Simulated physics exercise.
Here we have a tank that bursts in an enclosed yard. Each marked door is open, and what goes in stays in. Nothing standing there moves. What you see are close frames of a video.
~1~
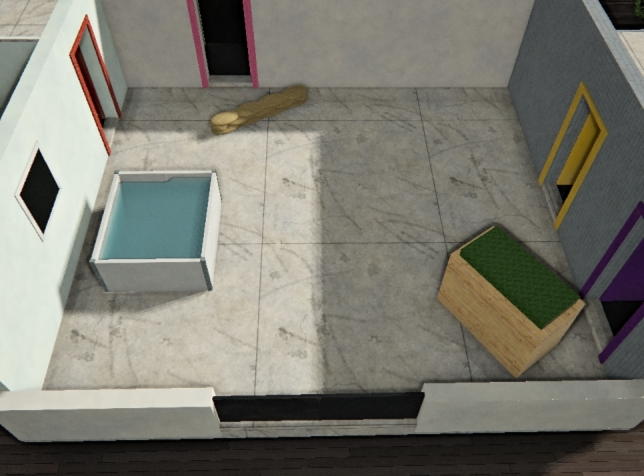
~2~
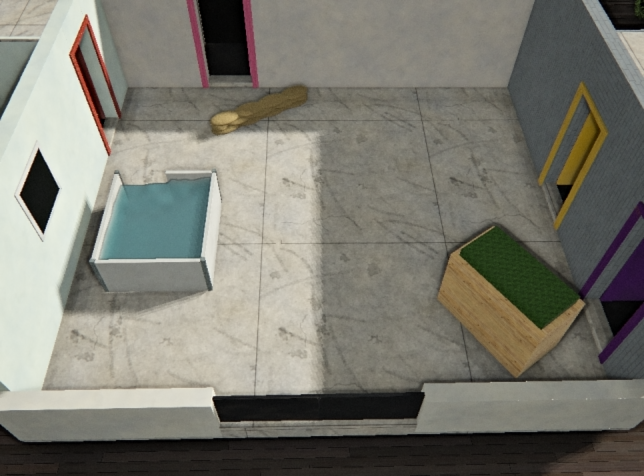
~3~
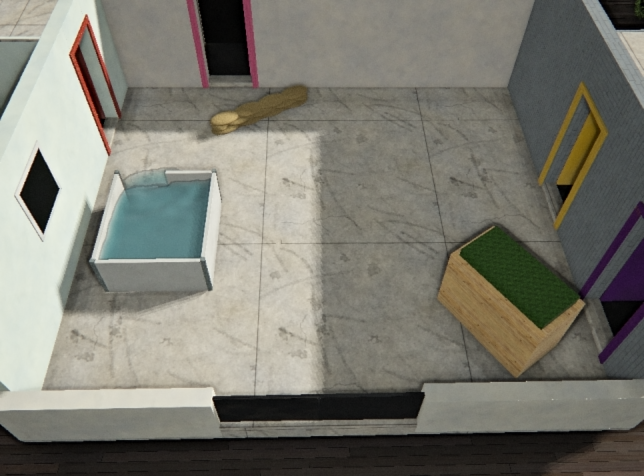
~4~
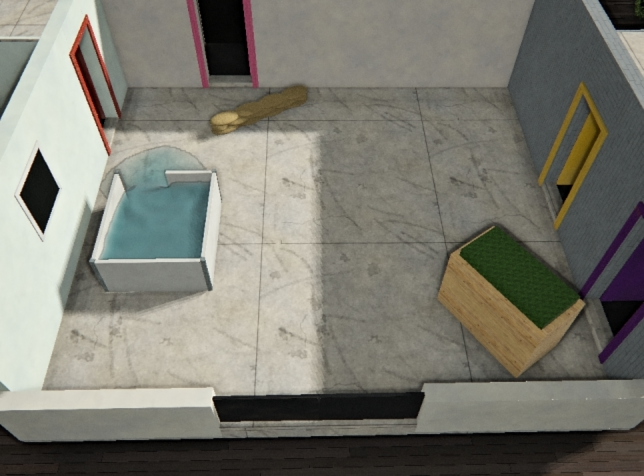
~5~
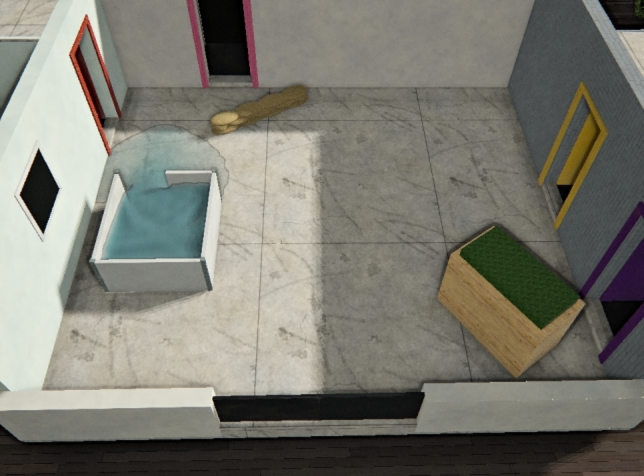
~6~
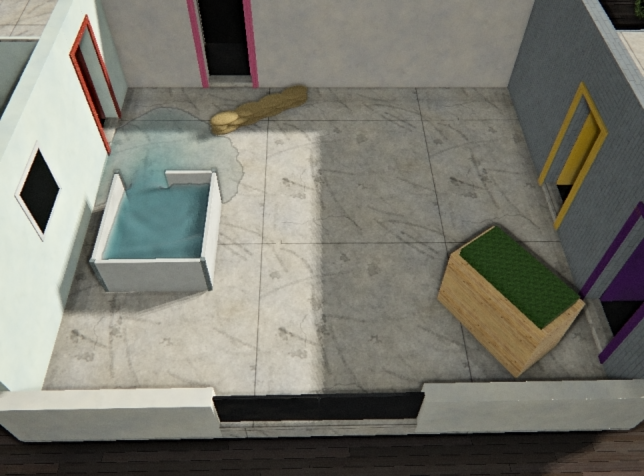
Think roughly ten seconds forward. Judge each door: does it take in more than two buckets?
One by one: The pink door will be over the cap; the red door will be over the cap; the yellow door will be at or under the cap; the purple door will be at or under the cap.
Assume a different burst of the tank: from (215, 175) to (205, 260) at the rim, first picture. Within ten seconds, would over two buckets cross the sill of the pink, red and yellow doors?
As I see it, the pink door undershoots, while the red door undershoots and the yellow door overshoots.
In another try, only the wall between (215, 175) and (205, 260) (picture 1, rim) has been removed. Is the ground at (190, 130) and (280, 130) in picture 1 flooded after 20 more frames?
In the order asked: Unwetted, then unwetted.
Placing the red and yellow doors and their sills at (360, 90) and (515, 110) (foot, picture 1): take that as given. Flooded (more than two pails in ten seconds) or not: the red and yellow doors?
Result - red door: Remains below the limit; yellow door: Remains below the limit.
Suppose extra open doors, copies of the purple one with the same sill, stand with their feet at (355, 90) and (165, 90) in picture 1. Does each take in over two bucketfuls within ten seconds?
Door by door: Ends up below, then ends up above.
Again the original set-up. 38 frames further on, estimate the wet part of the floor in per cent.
45 %.
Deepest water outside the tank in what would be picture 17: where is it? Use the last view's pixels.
Around (146, 91).
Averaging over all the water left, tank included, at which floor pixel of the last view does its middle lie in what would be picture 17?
Near pixel (171, 186).
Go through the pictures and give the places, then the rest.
The tank at (158, 217) is whole and still, in the first frame.
The front is at a hidden place, out from the gap on the tank's far side, in the second frame.
The front is at a hidden place, out from the gap on the tank's far side, in the third frame.
Water pours out on the tank's far side and has run to (167, 149), in the fourth frame.
Water pours out on the tank's far side and has run to (165, 127), in the fifth frame.
The front is at (159, 110), out from the gap on the tank's far side, in the sixth frame.
A moment on, water covers 15 % of the floor; the pink door wet at the sill, nothing in, the red door under two buckets in, the yellow door not reached, the purple door not reached.
Next, water covers 20 % of the floor; the pink door under two buckets in, the red door over two buckets in, the yellow door not reached, the purple door not reached.
Then, water covers 25 % of the floor; the pink door over two buckets in, the red door over two buckets in, the yellow door not reached, the purple door not reached.
Later, water covers 45 % of the floor; the pink door over two buckets in, the red door far over two buckets in, the yellow door not reached, the purple door not reached.
In the end, water covers 65 % of the floor; the pink door over two buckets in, the red door far over two buckets in, the yellow door wet at the sill, nothing in, the purple door wet at the sill, nothing in.
